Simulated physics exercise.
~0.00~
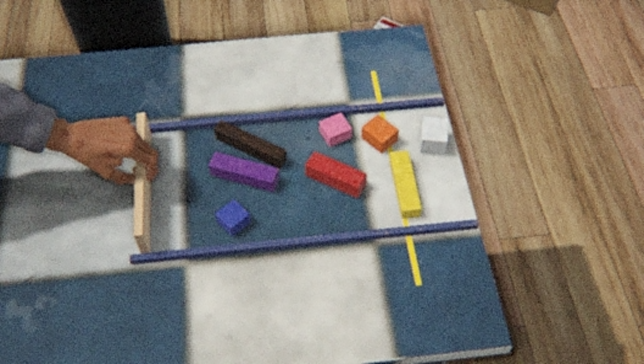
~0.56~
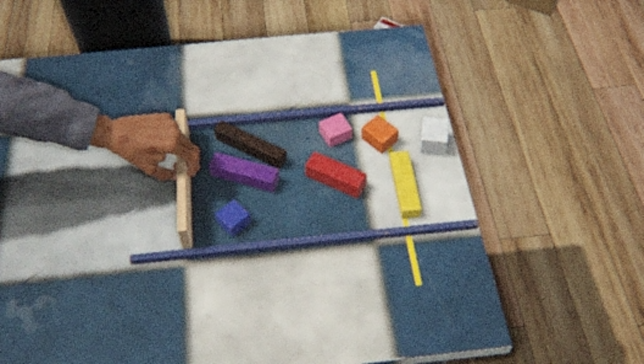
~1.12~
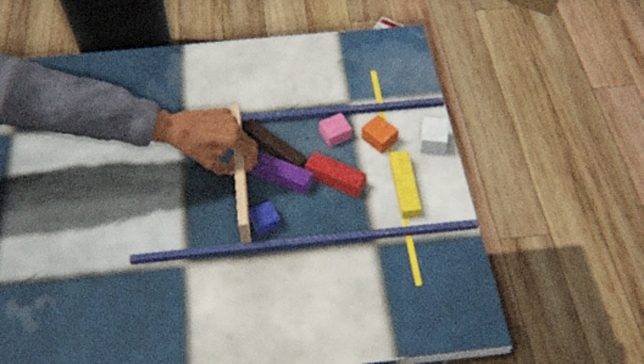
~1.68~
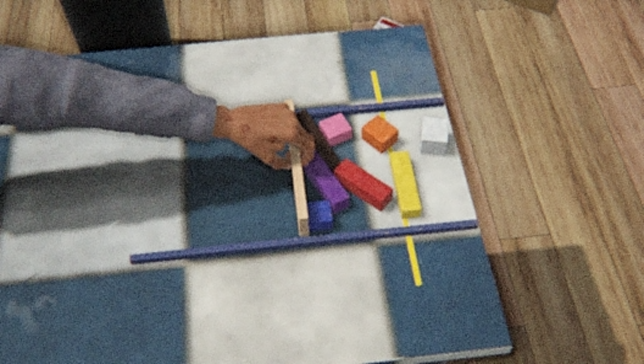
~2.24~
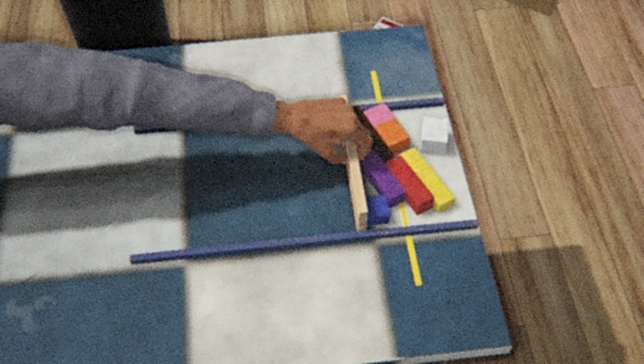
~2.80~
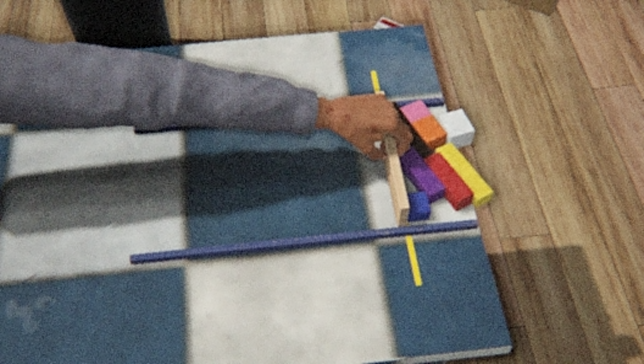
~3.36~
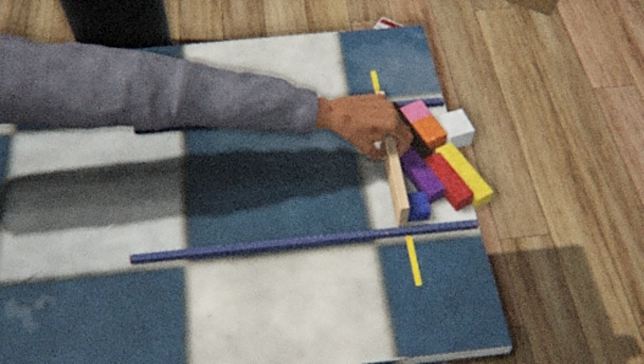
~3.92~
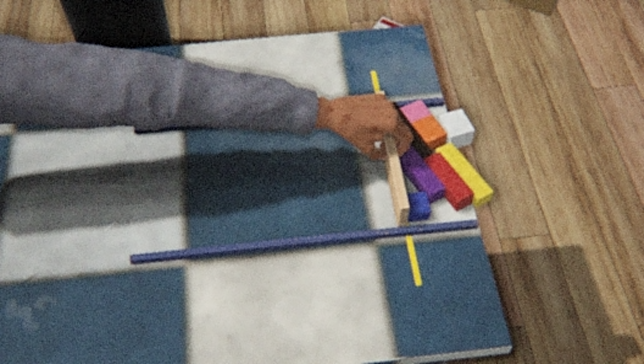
A hand slides a board rightward, bunching colorful blocks at the table's edge, where they stay.
